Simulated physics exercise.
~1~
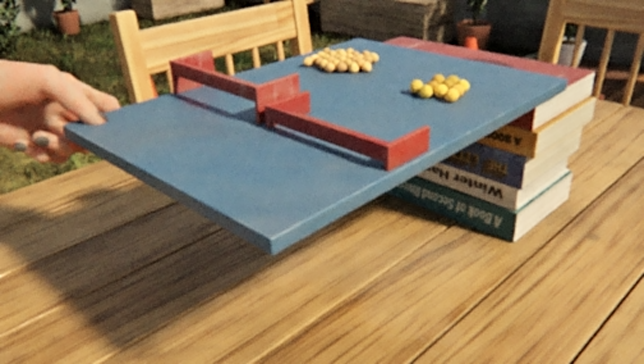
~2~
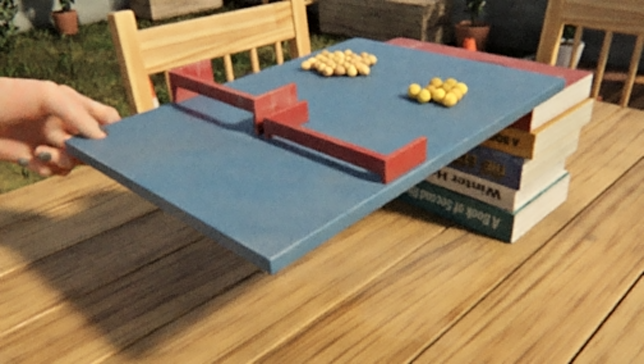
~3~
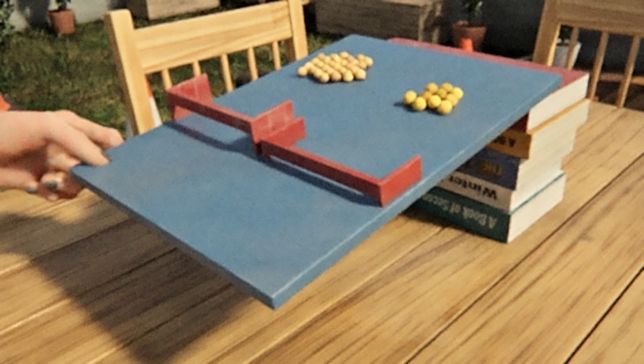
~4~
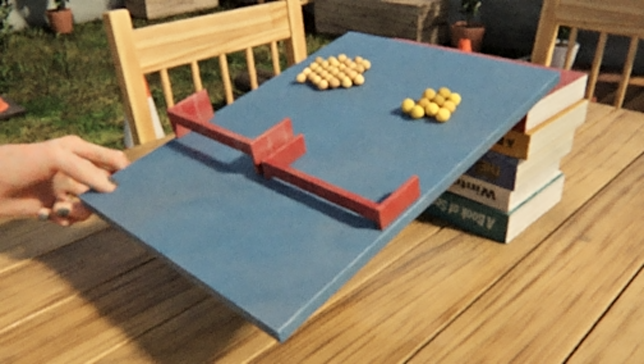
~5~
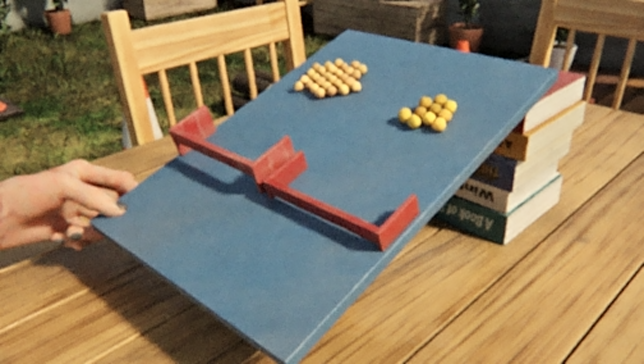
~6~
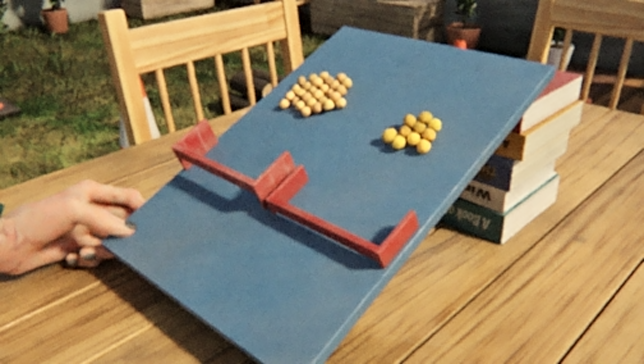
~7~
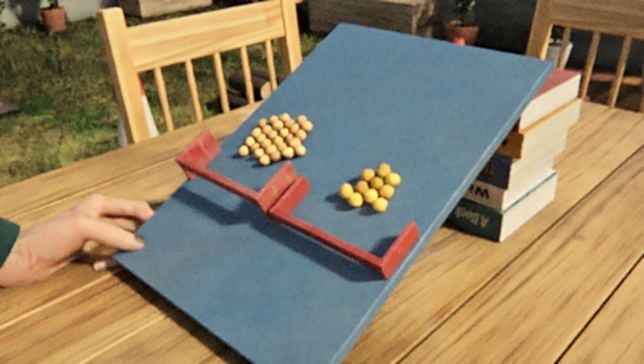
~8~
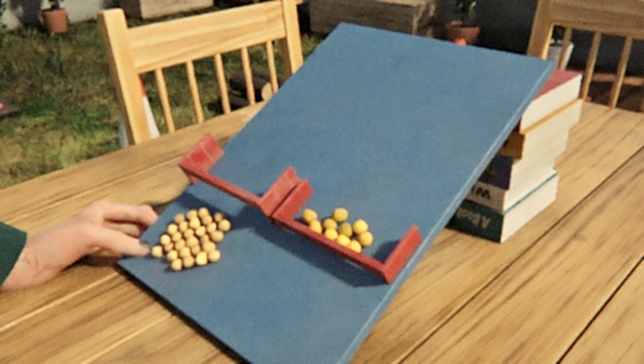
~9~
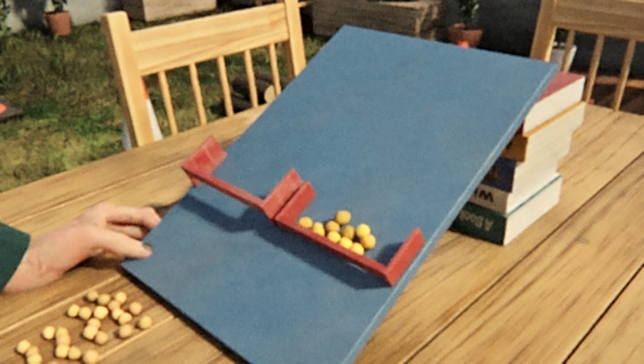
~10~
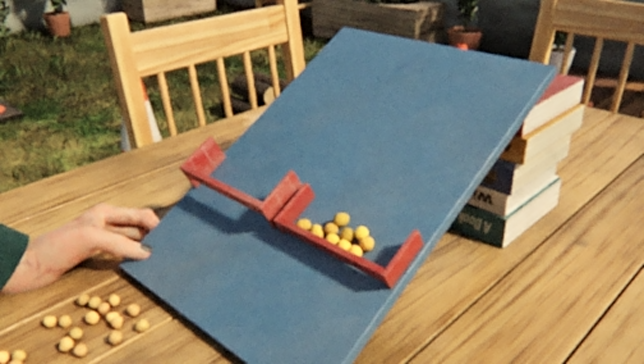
On a garden table, a hand lowers a blue board's end, sending beads sliding, one heap passing under, the other caught.
